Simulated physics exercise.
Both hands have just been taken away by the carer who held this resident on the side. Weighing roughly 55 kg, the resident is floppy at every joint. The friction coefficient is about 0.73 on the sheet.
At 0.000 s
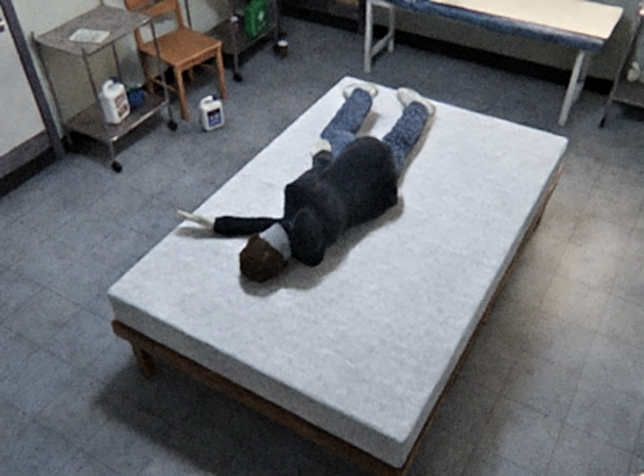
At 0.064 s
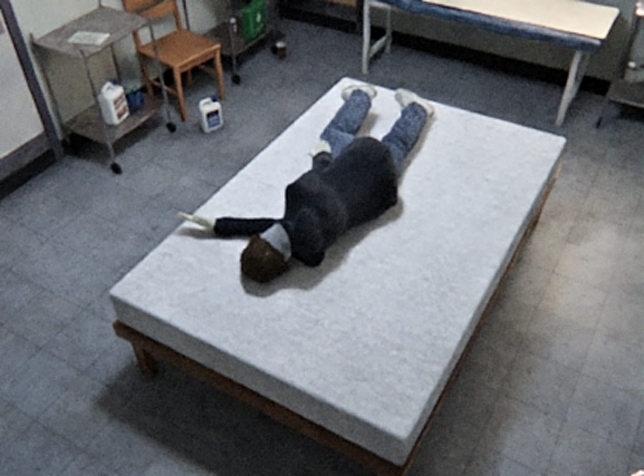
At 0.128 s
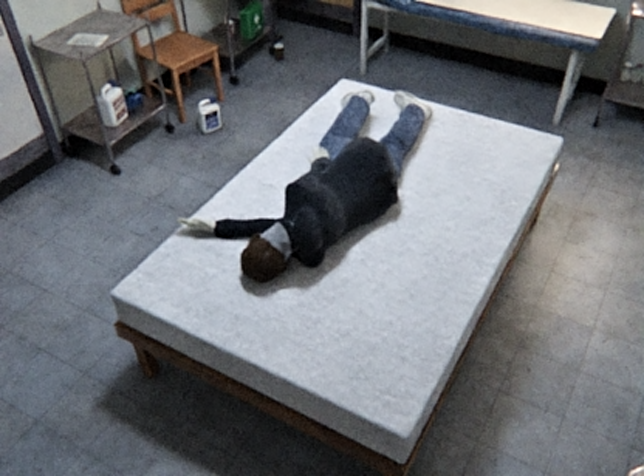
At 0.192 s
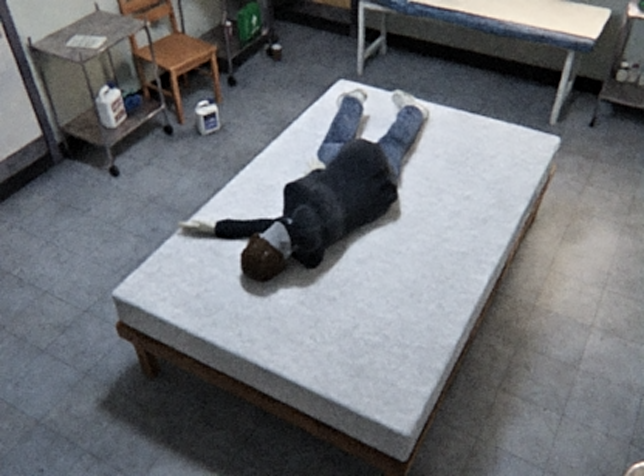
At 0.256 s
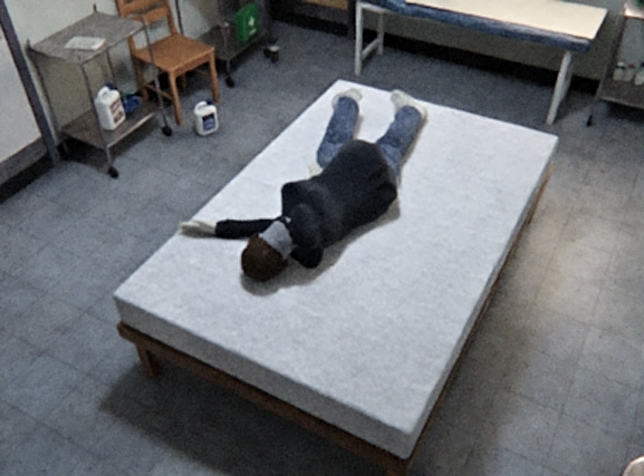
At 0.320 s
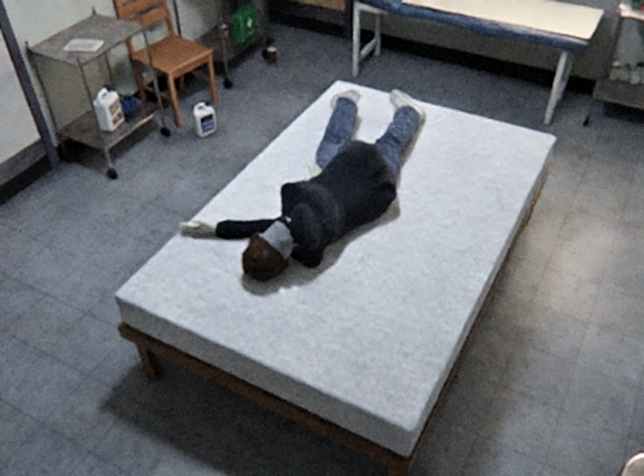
To begin with, a person in a dark top and blue trousers lies stretched out on a large white mattress, head nearer the viewer and one arm reaching left. The view then shifts very slightly, while the body stays almost motionless through to the end, with no hands touching it.
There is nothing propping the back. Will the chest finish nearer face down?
Yes.
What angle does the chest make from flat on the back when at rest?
Around 150 degrees from flat on the back.
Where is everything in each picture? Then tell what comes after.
Chest (308, 221); shoulders at 110°, in the first frame.
Chest (308, 221); shoulders at 110°, in the second frame.
Chest (308, 222); shoulders at 110°, in the third frame.
Chest (307, 222); shoulders at 115°, in the fourth frame.
Chest (305, 223); shoulders at 120°, in the fifth frame.
Chest (305, 223); shoulders at 120°, in the sixth frame.
After 0.54 s the chest is turned 120° from lying flat on the back, near (305, 223) in the last picture's view.
After 0.94 s the chest is turned 130° from lying flat on the back, near (303, 222) in the last picture's view.
After 1.54 s the chest is turned 140° from lying flat on the back, near (303, 222) in the last picture's view.
Final state at 2.3 s, chest rolls forwards.
